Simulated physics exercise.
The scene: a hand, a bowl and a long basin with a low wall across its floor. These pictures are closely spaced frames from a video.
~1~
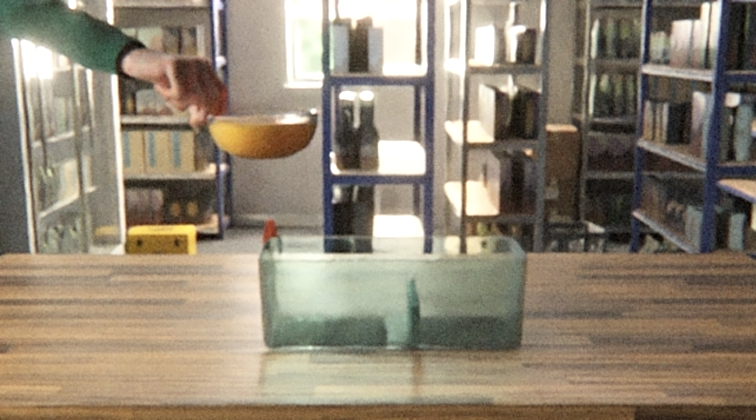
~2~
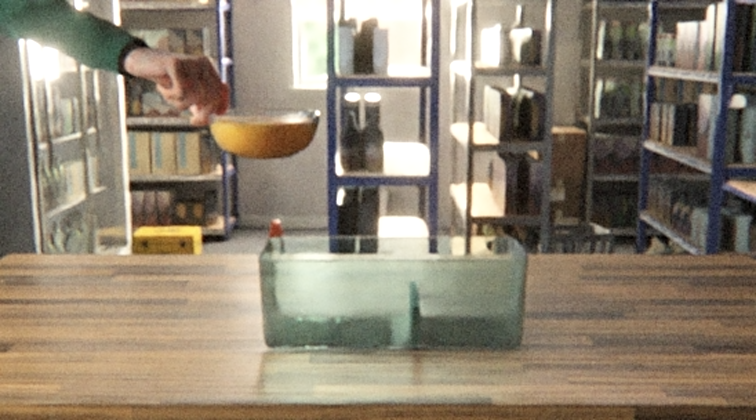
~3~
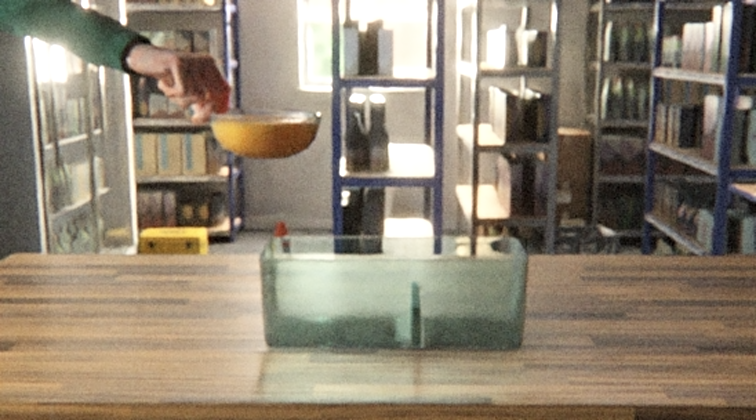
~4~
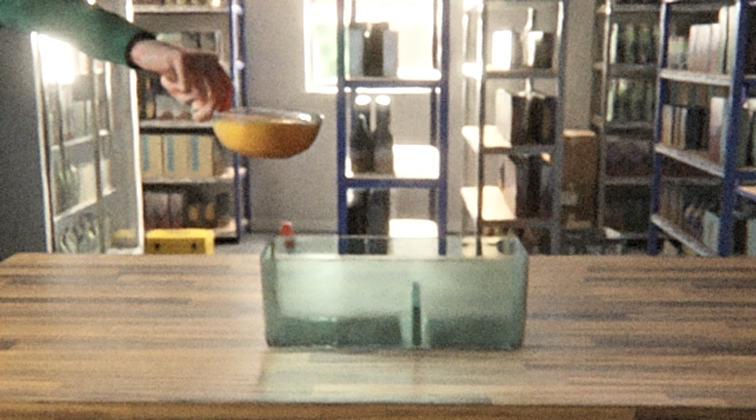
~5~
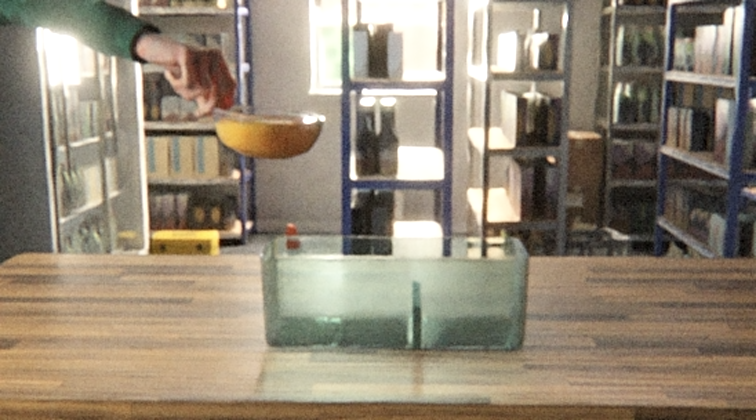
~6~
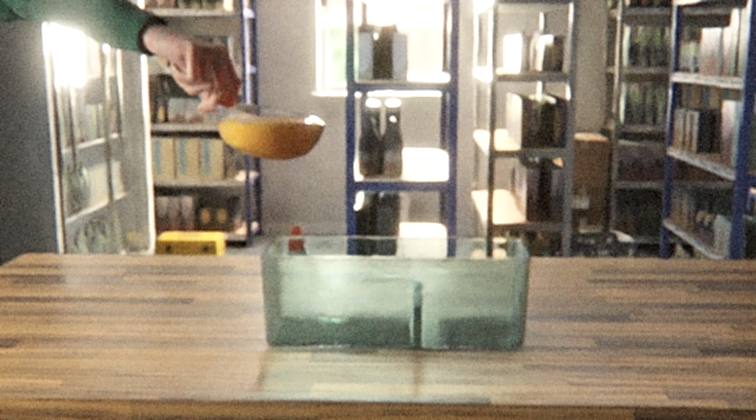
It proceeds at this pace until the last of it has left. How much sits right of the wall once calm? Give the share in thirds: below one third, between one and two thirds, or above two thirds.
The share is below one third.
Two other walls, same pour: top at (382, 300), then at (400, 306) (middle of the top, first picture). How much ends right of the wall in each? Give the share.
35 per cent first, then 5 per cent.
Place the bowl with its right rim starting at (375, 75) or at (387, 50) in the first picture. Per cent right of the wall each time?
It works out to around 75 % and then around 85 %.
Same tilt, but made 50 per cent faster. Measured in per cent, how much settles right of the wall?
Around 5 per cent ends up there.
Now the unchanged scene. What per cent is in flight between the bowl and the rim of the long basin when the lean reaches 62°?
Something like 35 per cent of it.
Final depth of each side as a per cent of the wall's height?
Left near 40; right near 0.
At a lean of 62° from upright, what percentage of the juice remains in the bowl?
30 %.
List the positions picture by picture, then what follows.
Tilt 0°; pouring edge (317, 115); surface from (212, 121) to (316, 120); the long basin's rim runs from (264, 250) to (520, 249); the wall's top is at (414, 294), in the first picture.
Tilt 0°; pouring edge (318, 116); surface from (213, 120) to (317, 120), in the second picture.
Tilt 2°; pouring edge (320, 117); surface from (215, 119) to (317, 121), in the third picture.
Tilt 4°; pouring edge (321, 119); surface from (217, 119) to (320, 121), in the fourth picture.
Tilt 7°; pouring edge (322, 122); surface from (218, 119) to (321, 121), in the fifth picture.
Tilt 11°; pouring edge (324, 125); surface from (221, 120) to (323, 121), in the sixth picture.
A moment on, the tilt is 62° and 31 per cent is still to pour, 32 is left of the wall and 0 right of it.
Next, the tilt is 97° and 1 per cent is still to pour, 93 is left of the wall and 1 right of it.
Then the tilt is 108° and 0 per cent is still to pour, 98 is left of the wall and 2 right of it.
Later the tilt is 108° and 0 per cent is still to pour, 98 is left of the wall and 2 right of it.
At rest 98 per cent lies left of the wall, 2 right of it and 1 outside.
